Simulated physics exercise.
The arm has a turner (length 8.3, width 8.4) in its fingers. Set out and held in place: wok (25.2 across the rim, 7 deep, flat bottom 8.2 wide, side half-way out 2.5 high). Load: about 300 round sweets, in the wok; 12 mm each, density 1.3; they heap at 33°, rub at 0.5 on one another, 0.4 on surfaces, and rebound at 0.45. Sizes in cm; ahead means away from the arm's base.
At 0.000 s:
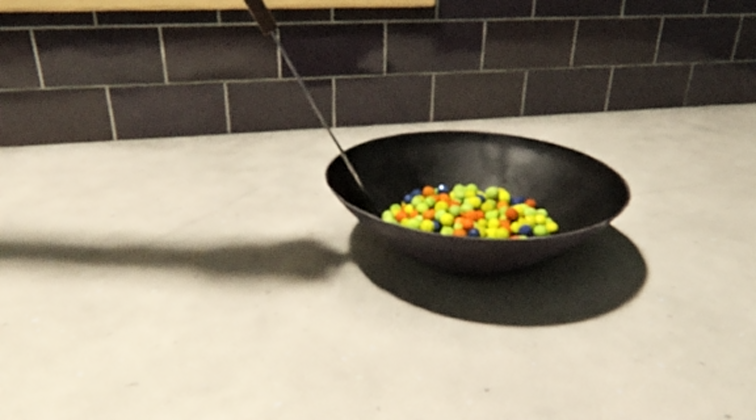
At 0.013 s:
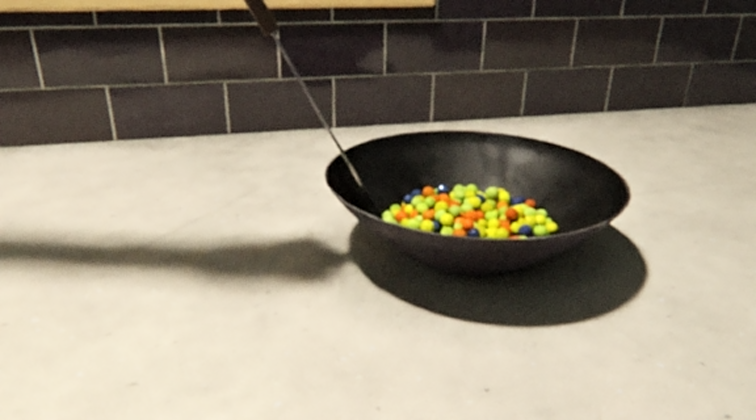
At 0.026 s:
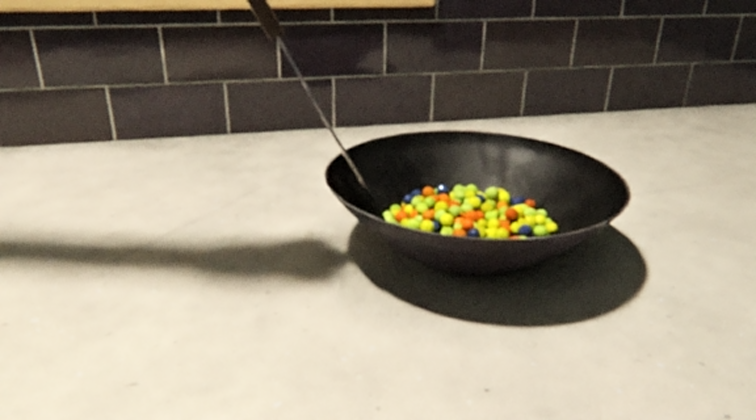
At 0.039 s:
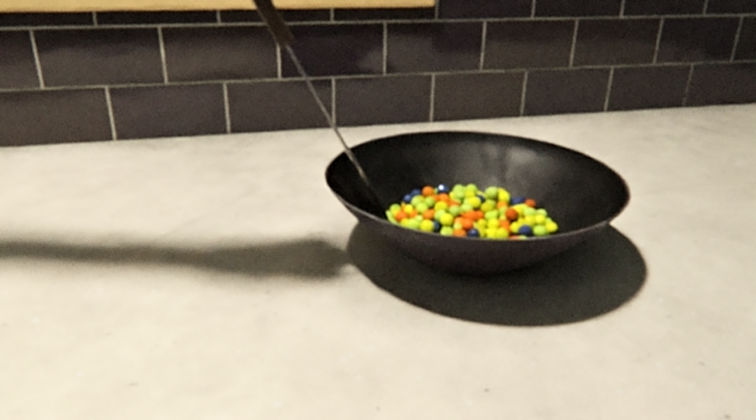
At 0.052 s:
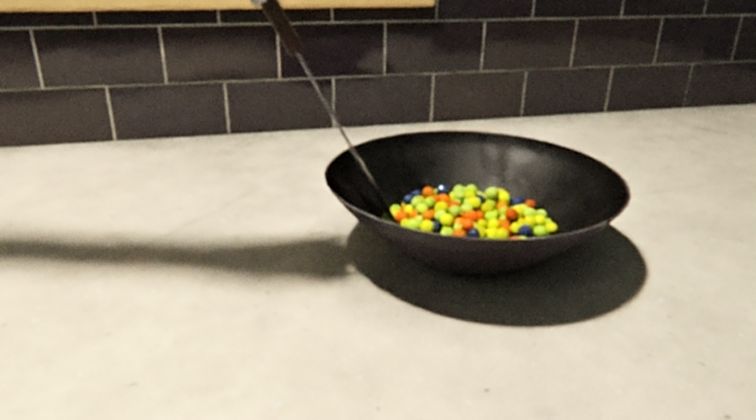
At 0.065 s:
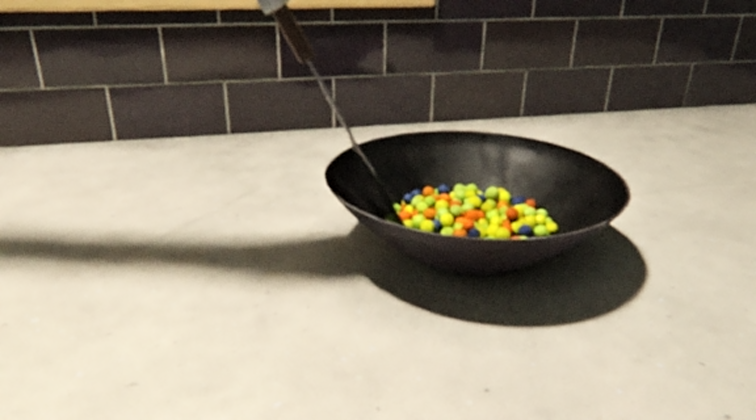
On a pale kitchen counter, a dark-handled utensil slides slightly down and right inside a black wok, nudging colourful round sweets.
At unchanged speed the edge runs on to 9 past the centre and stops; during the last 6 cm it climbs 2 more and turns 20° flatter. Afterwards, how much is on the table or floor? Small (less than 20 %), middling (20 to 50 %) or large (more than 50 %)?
Answer: Middling; 20 to 50 % of the round sweets finish on the table or floor.
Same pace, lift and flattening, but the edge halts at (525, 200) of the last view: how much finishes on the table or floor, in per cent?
About 0 per cent.
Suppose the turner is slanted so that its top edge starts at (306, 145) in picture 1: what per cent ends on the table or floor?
Some 40 per cent.
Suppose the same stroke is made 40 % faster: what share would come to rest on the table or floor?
Then about 50 per cent.
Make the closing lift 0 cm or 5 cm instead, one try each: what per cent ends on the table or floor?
About 30 and 30 per cent.
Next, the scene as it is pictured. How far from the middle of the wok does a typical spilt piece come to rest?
About 22 cm.
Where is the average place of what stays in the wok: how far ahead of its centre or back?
Roughly 3.0 cm ahead.
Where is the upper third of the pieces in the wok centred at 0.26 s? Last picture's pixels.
Near (559, 173).
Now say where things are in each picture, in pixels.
In the first frame, turner top edge at (328, 128), sloping 62°; upper third of the load around (468, 217), from x 390 to 550, top at y 190; 305 in the wok.
In the second frame, turner top edge at (328, 129), sloping 62°; upper third of the load around (468, 217), from x 390 to 550, top at y 190.
In the third frame, turner top edge at (333, 132), sloping 62°; upper third of the load around (468, 217), from x 390 to 550, top at y 190.
In the fourth frame, turner top edge at (341, 139), sloping 62°; upper third of the load around (468, 217), from x 390 to 550, top at y 190.
In the fifth frame, turner top edge at (350, 145), sloping 62°; upper third of the load around (468, 217), from x 390 to 550, top at y 190.
In the sixth frame, turner top edge at (359, 151), sloping 62°; upper third of the load around (470, 216), from x 390 to 550, top at y 190; 305 in the wok.
By 0.16 s, sloping 62°, highest piece 6 above the table; 305 in the wok.
By 0.26 s, sloping 55°, highest piece 9 above the table; 305 in the wok.
By 0.51 s, sloping 42°, highest piece 9 above the table; 190 in the wok, 99 on the table or floor, 16 on the blade or in flight.
By 1.56 s, sloping 42°, highest piece 7 above the table; 188 in the wok, 117 on the table or floor.
Final count, 188 in the wok, 117 on the table or floor. That is 38 % on the table or floor.
